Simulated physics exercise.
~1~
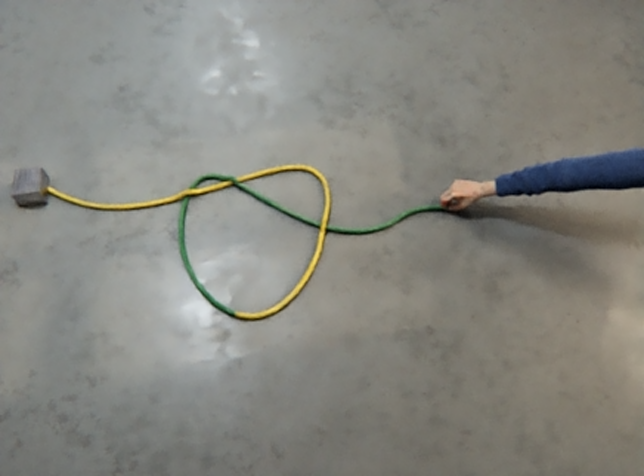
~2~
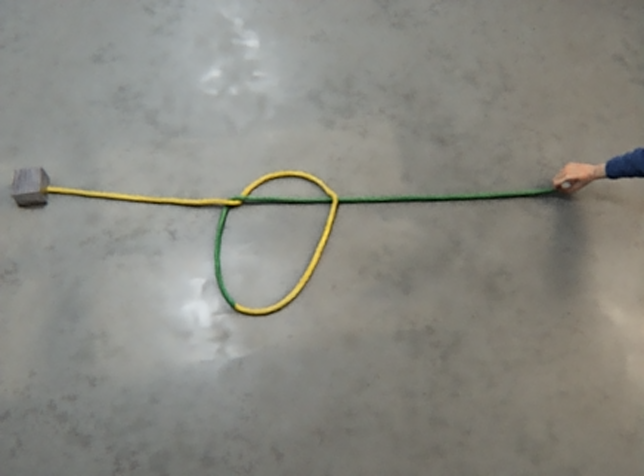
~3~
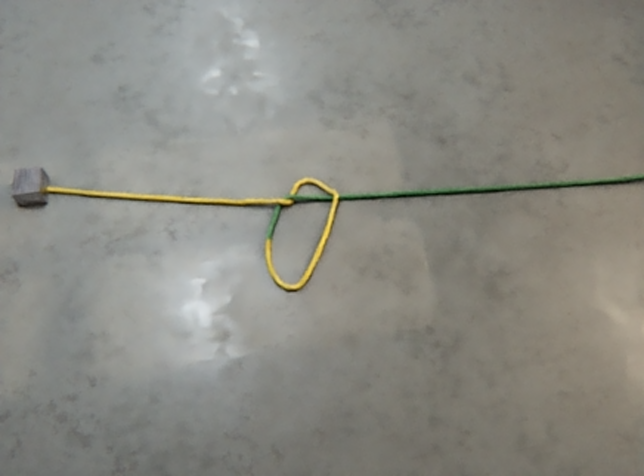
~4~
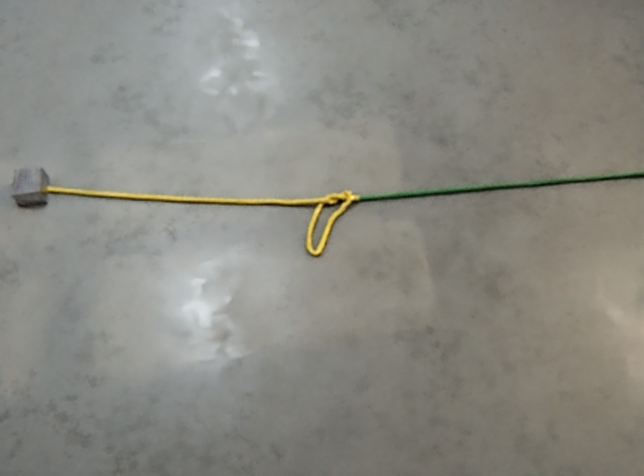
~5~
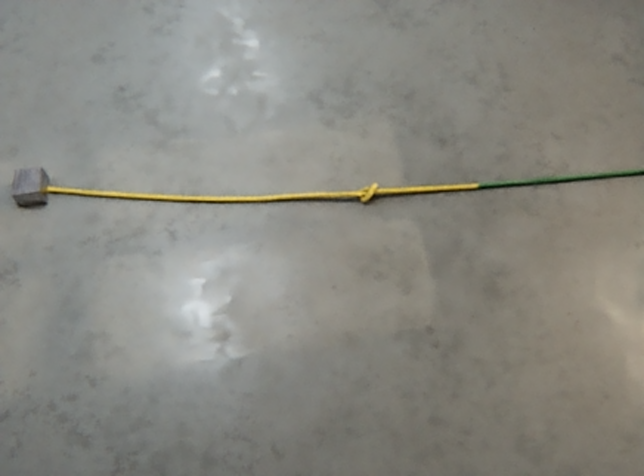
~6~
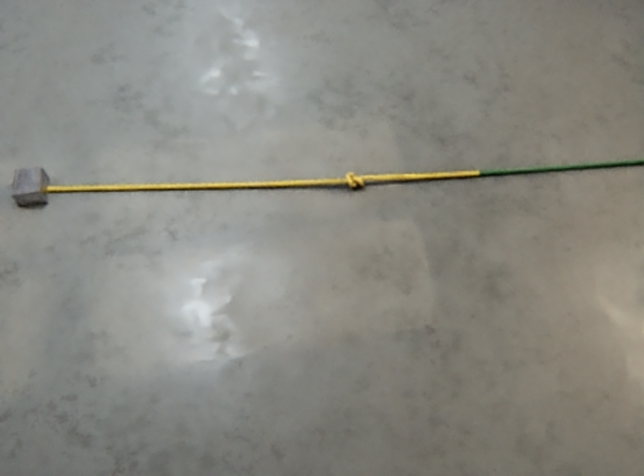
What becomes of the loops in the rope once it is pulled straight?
They tighten into a small knot, which stays in the yellow part of the rope.
On a grey hallway floor, a hand pulls the green end of a looped yellow and green rope to the right, away from a block holding the left end; the loops shrink and tighten into a small knot in the yellow part of the straightened rope.
